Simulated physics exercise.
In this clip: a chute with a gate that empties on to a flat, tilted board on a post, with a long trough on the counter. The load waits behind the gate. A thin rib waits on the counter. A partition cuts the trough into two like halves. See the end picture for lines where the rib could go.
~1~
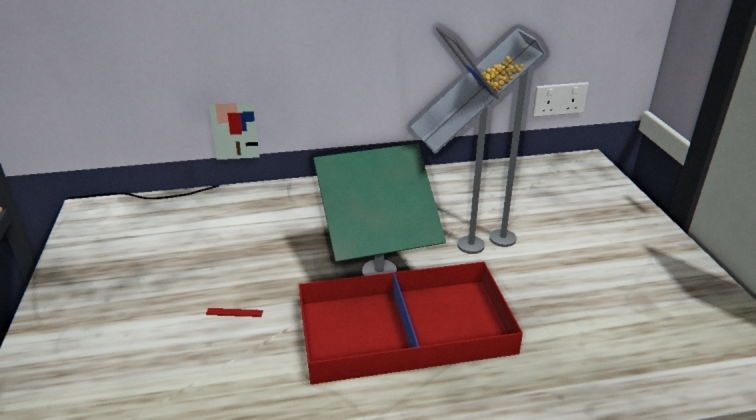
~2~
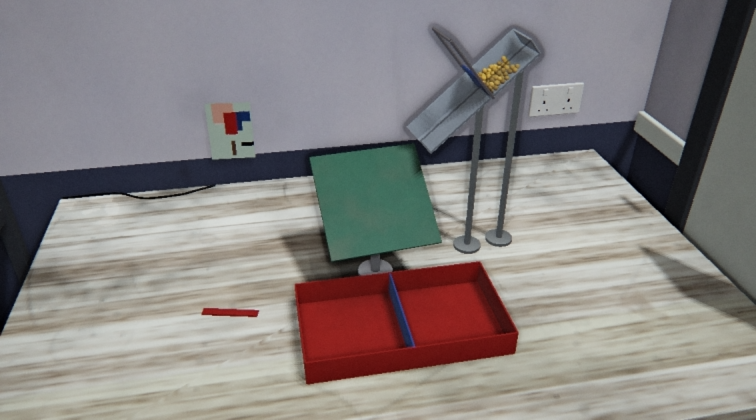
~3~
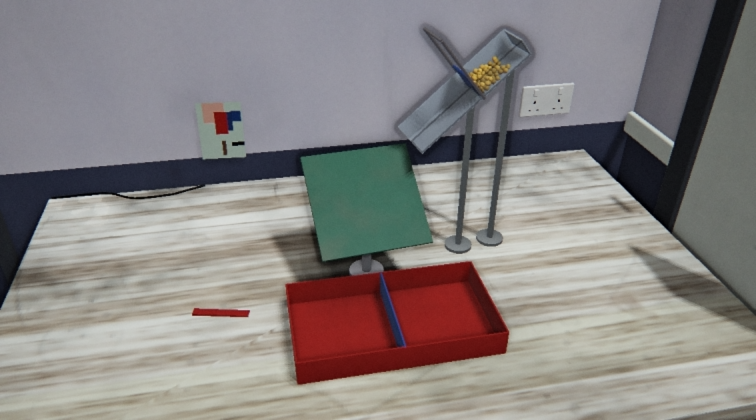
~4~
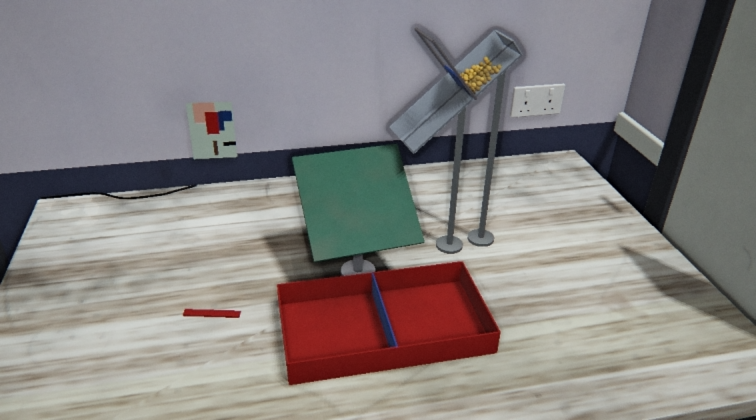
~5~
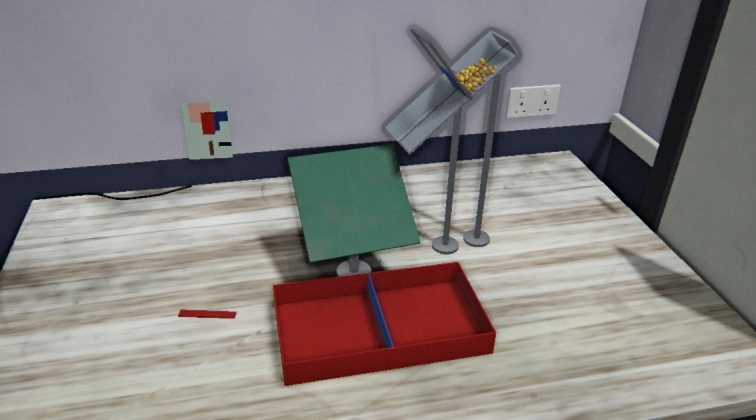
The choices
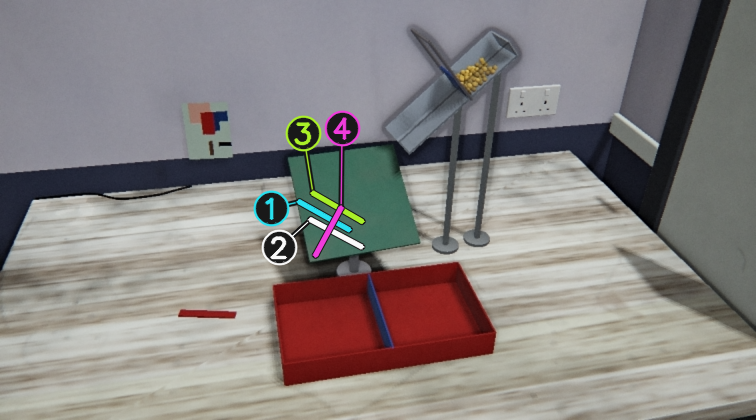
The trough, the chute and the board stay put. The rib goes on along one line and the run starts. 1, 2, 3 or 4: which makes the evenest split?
Use line 1.
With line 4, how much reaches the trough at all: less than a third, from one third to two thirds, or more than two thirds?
Line 4 gives more than two thirds.
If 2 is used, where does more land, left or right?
More lands on the right.
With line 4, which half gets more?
More lands on the left.
On the marked copy, line 1 from (299, 201) to (349, 229); line 2 from (310, 219) to (361, 246); line 3 from (313, 193) to (362, 221); line 4 from (341, 207) to (315, 255).
For line 1, of what is caught, about half in the left half, about half in the right.
For line 2, of what is caught, about a quarter in the left half, most in the right.
For line 3, of what is caught, a small part in the left half, most in the right.
For line 4, of what is caught, most in the left half, a small part in the right.
